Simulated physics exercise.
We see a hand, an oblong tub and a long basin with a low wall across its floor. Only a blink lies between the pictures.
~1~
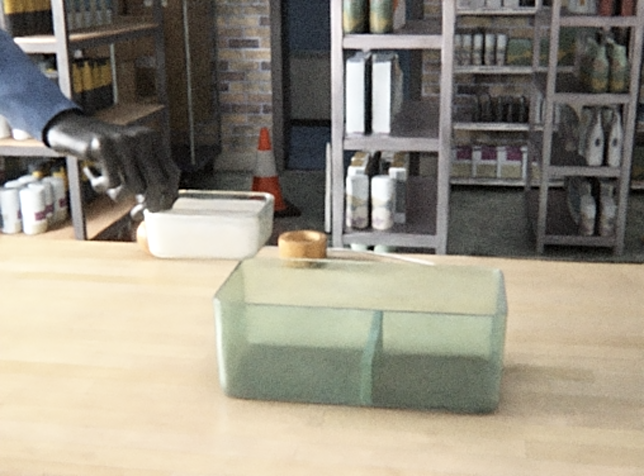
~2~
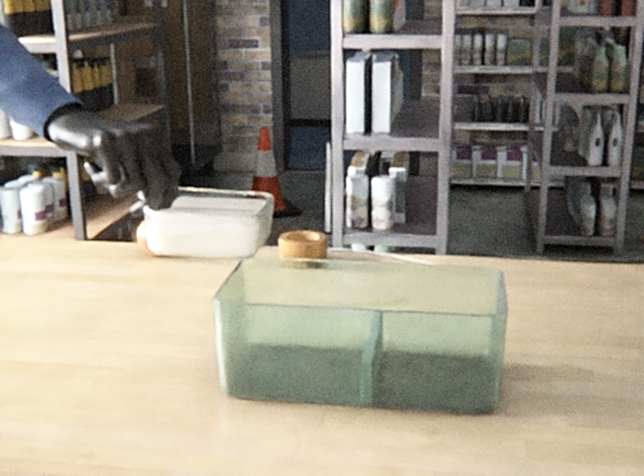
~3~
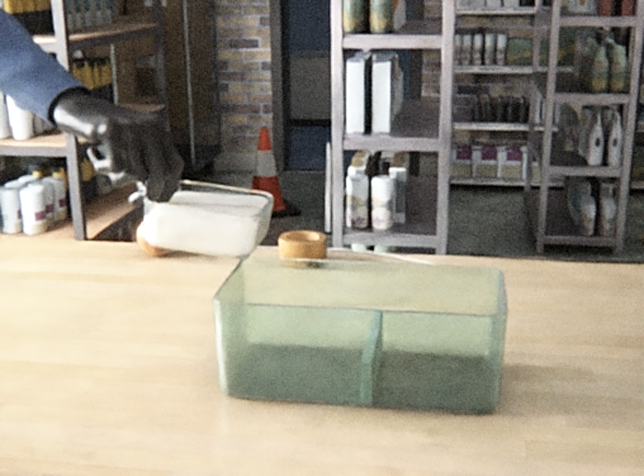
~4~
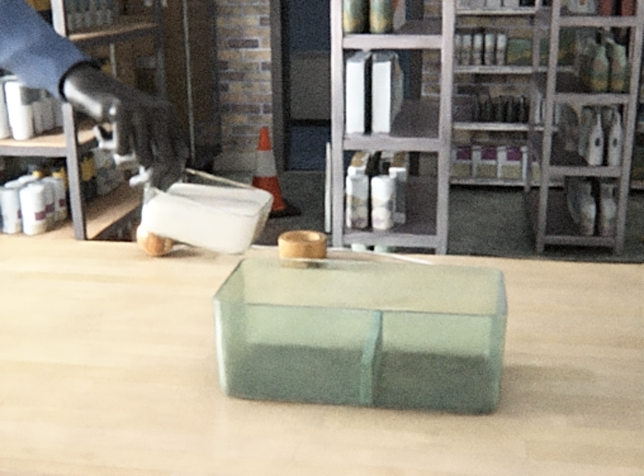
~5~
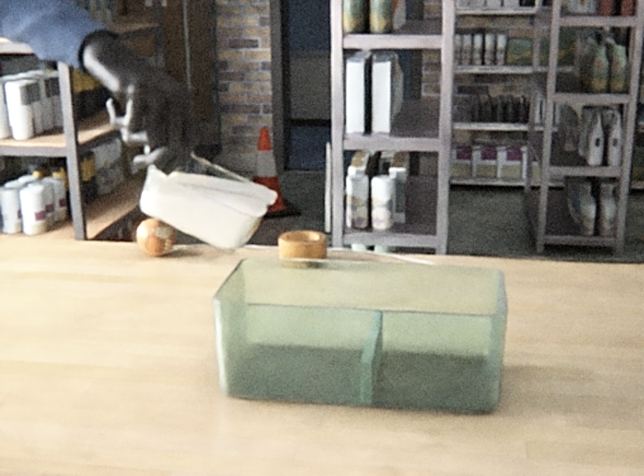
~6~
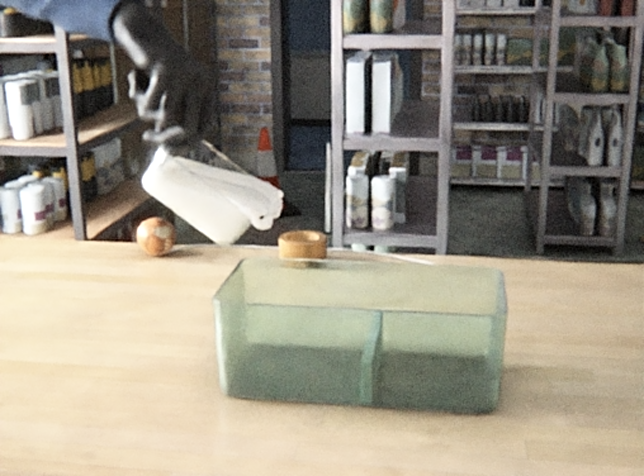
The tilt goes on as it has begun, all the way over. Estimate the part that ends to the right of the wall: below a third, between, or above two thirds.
In the end not even a third is right of the wall.
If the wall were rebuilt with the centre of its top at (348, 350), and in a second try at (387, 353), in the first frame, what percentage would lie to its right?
Near 65 % and 20 %.
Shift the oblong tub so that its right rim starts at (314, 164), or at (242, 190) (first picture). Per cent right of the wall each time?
About 75 and 5 per cent.
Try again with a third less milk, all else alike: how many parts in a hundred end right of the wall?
About 5 per cent.
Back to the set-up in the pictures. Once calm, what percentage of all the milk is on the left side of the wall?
About 80 per cent.
A moment on, the oblong tub is tipped right over and 7 per cent is still to pour, 42 is left of the wall and 0 right of it.
Next, the oblong tub is tipped right over and 0 per cent is still to pour, 82 is left of the wall and 17 right of it.
Then the oblong tub is tipped right over and 0 per cent is still to pour, 81 is left of the wall and 16 right of it.
Later the oblong tub is tipped right over and 0 per cent is still to pour, 81 is left of the wall and 17 right of it.
Finally, 81 per cent lies left of the wall, 17 right of it and 3 outside.
